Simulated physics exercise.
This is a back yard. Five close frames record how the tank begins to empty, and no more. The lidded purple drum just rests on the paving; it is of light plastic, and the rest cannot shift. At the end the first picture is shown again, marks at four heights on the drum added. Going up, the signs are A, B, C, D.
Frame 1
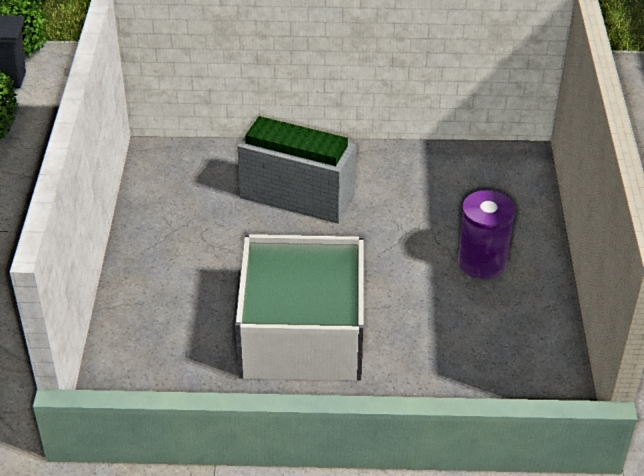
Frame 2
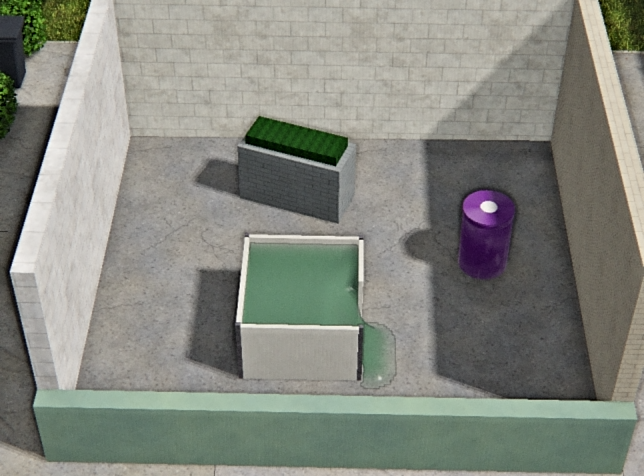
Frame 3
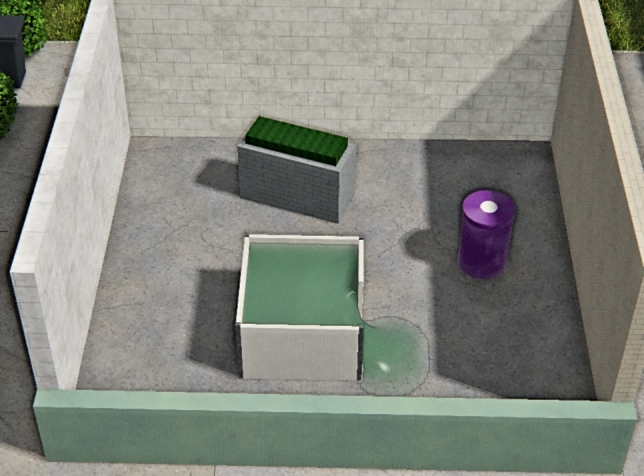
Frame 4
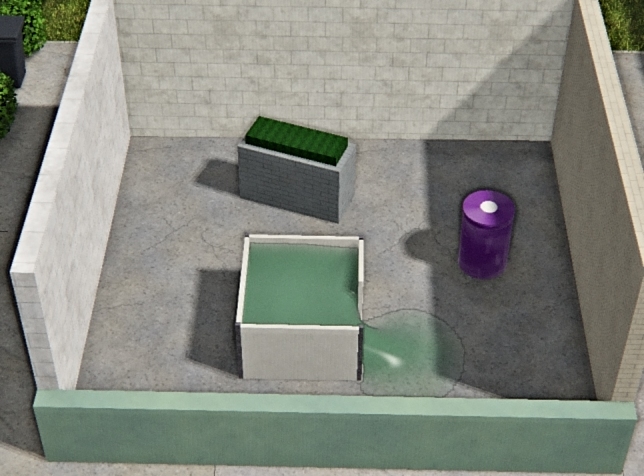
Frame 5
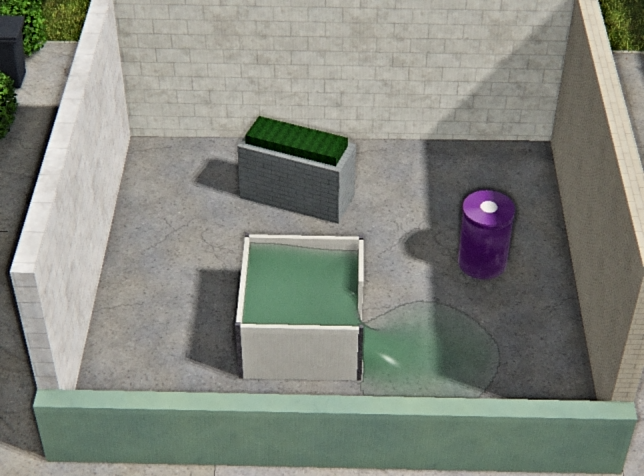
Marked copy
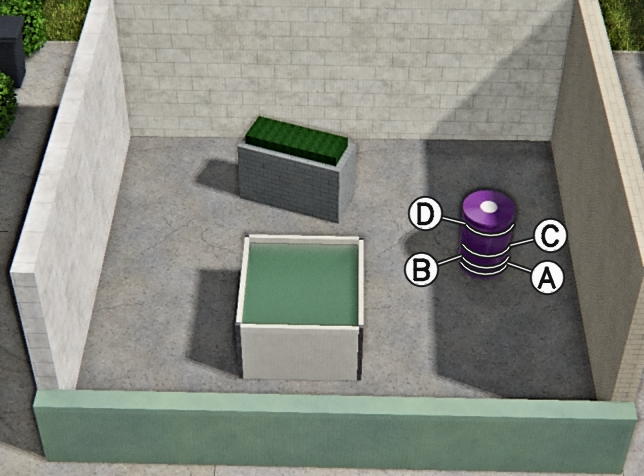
In the video, green water pours from the right side of a full square tank in a walled back yard, forming a puddle that spreads rightward across the ground while a purple drum and a planter stay still.
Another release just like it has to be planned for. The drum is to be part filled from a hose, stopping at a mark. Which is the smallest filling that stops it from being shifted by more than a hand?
It is B.
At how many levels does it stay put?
Three of them.
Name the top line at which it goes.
A.
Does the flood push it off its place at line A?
Yes, that goes wrong.
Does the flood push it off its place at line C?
No, not at all.
In white, A at (485, 274); B at (486, 267); C at (487, 256); D at (490, 235); from the bottom up A, B, C, D.
If A is chosen, it is pushed about its own width away.
If B is chosen, it does not move.
If C is chosen, it does not move.
If D is chosen, it does not move.
